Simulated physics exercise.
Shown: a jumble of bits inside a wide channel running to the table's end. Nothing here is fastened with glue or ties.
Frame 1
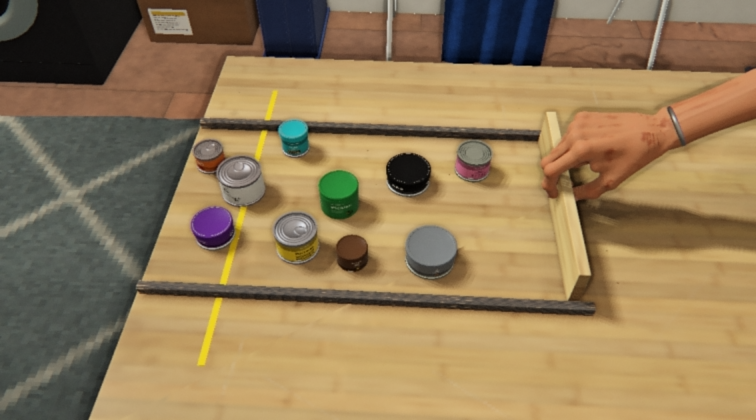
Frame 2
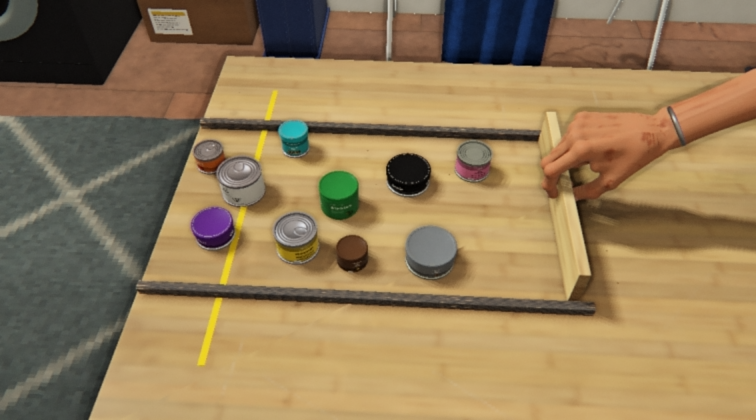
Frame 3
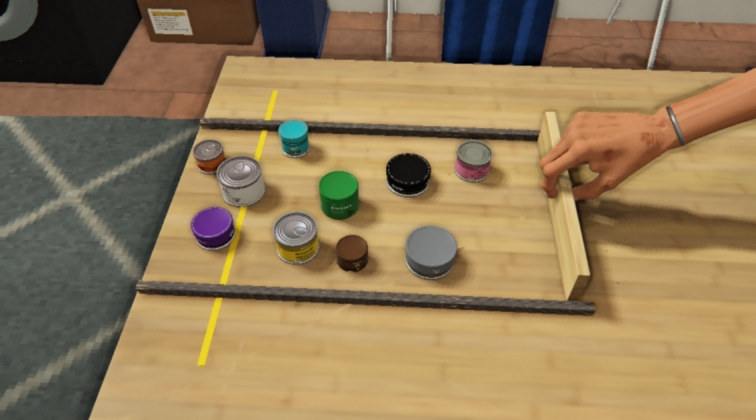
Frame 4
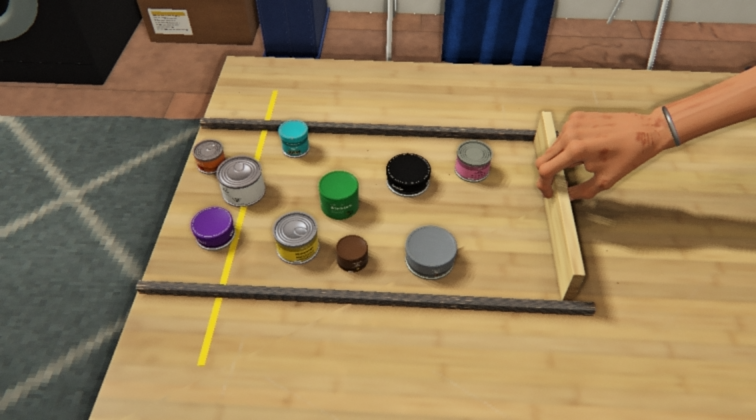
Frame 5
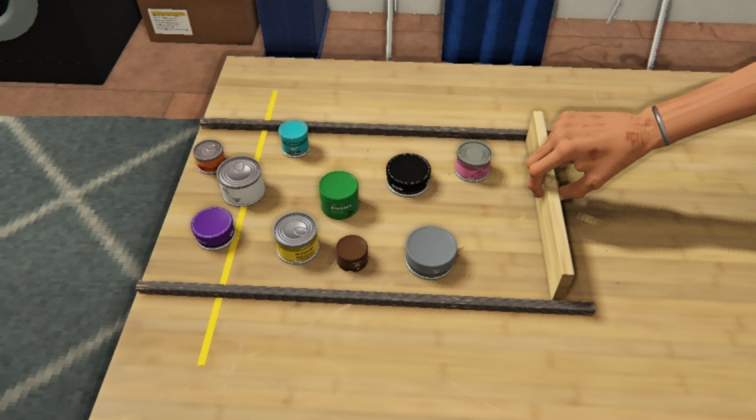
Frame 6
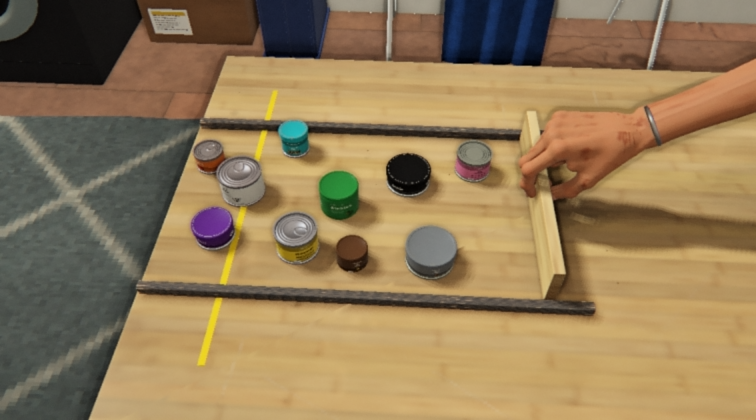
Hand sliding a wooden board slightly left between two dark rails on a table, the scattered colourful tins and pots staying still.
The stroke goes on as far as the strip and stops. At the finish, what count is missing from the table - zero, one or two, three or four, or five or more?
Missing: One or two.
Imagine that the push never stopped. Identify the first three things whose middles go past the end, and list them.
Order: Purple tin, then white pot, then yellow tin.
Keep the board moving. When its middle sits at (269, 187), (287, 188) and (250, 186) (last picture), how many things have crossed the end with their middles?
Middles past end - pos 1: 0, pos 2: 0, pos 3: 1.
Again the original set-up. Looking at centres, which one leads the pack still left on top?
White pot.
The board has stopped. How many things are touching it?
4 in contact.
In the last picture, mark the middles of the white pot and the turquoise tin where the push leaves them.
Roughly (182, 183) for the first and roughly (225, 129) for the second.
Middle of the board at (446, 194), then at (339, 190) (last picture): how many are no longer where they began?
That gives 3 for the first and 6 for the second.
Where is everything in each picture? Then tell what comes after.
In the first picture, orange tin (210, 157); purple tin (214, 229); white pot (242, 181); board (561, 199); tape (246, 201).
In the second picture, purple tin (214, 229); turquoise tin (295, 139).
In the third picture, white pot (242, 181); pink tin (473, 161).
In the fourth picture, orange tin (210, 157); grey pot (431, 253).
In the fifth picture, purple tin (214, 229); brown tub (352, 253).
In the sixth picture, orange tin (210, 157); purple tin (214, 229); white pot (242, 181); board (539, 198); tape (246, 201).
Early on, none off yet; orange tin at rest near (210, 157); purple tin at rest near (214, 229); white pot at rest near (242, 181).
Finally, the number that fall off is one or two; lost, purple tin.
